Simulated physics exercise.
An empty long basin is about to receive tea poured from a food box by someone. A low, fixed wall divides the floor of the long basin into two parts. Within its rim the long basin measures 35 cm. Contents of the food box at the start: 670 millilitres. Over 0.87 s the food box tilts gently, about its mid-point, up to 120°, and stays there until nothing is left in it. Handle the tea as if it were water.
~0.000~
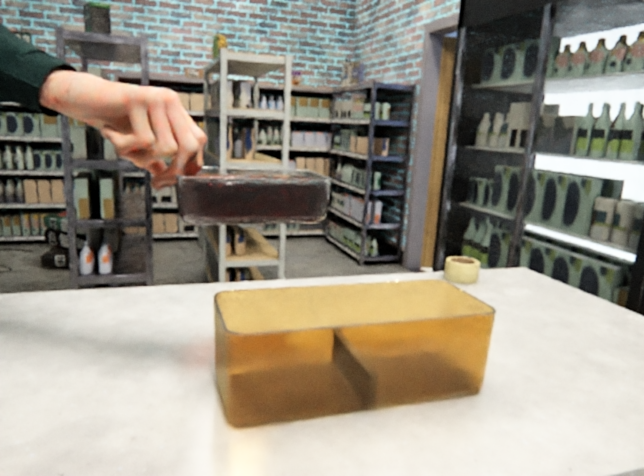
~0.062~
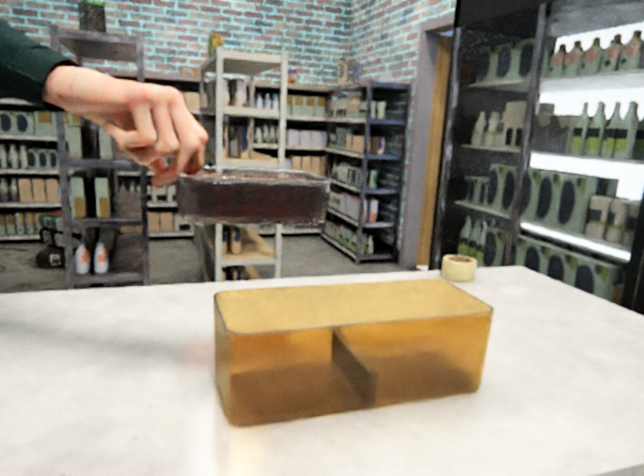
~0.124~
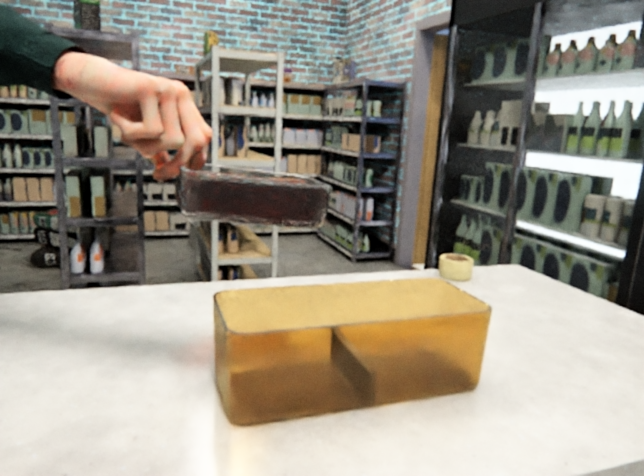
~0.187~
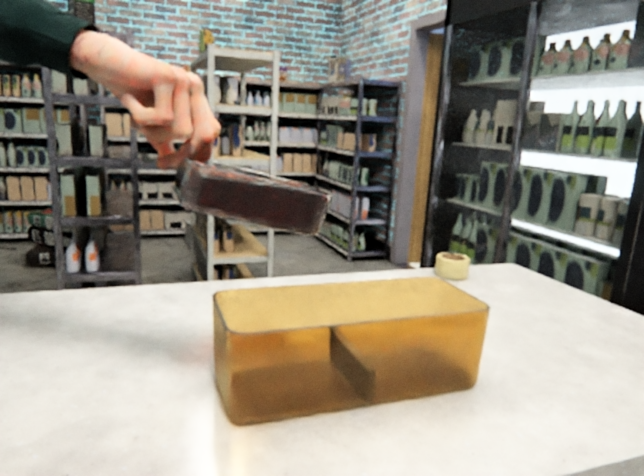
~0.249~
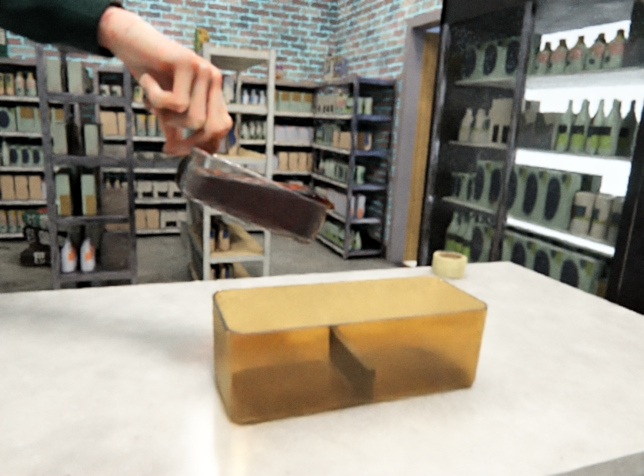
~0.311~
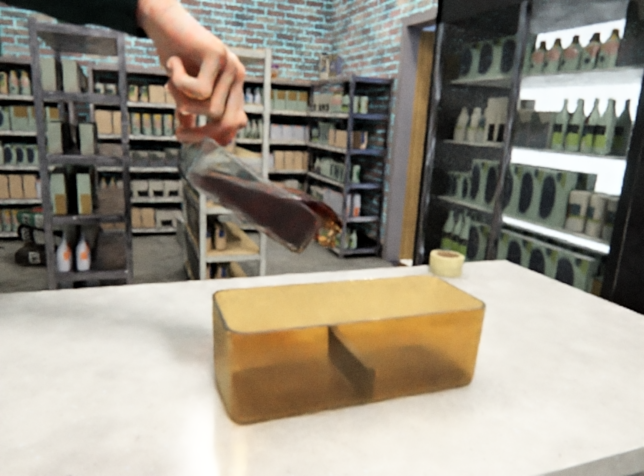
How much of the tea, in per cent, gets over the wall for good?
50 %.
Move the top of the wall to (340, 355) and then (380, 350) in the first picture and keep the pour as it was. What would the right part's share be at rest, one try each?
One try each: Around 65 percent and then around 10 percent.
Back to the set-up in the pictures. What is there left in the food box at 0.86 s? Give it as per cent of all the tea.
About 0 per cent.
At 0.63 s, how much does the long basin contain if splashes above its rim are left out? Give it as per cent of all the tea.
Roughly 76 percent.
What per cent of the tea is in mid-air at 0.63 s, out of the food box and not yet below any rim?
Estimate: About 16 % of all of it.
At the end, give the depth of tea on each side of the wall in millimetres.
The left side settles near 12 mm and the right side near 16 mm.
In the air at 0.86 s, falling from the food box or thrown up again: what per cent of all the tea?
Estimated airborne part: Roughly 3 per cent.
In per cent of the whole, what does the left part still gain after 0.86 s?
Near 1 percent, give or take.
By 0.63 s the tilt is 99° and 2 per cent is still to pour, 27 is left of the wall and 50 right of it.
By 0.86 s the tilt is 120° and 0 per cent is still to pour, 39 is left of the wall and 50 right of it.
By 1.11 s the tilt is 120° and 0 per cent is still to pour, 40 is left of the wall and 50 right of it.
By 1.37 s the tilt is 120° and 0 per cent is still to pour, 40 is left of the wall and 50 right of it.
At rest 40 per cent lies left of the wall, 50 right of it and 10 outside.
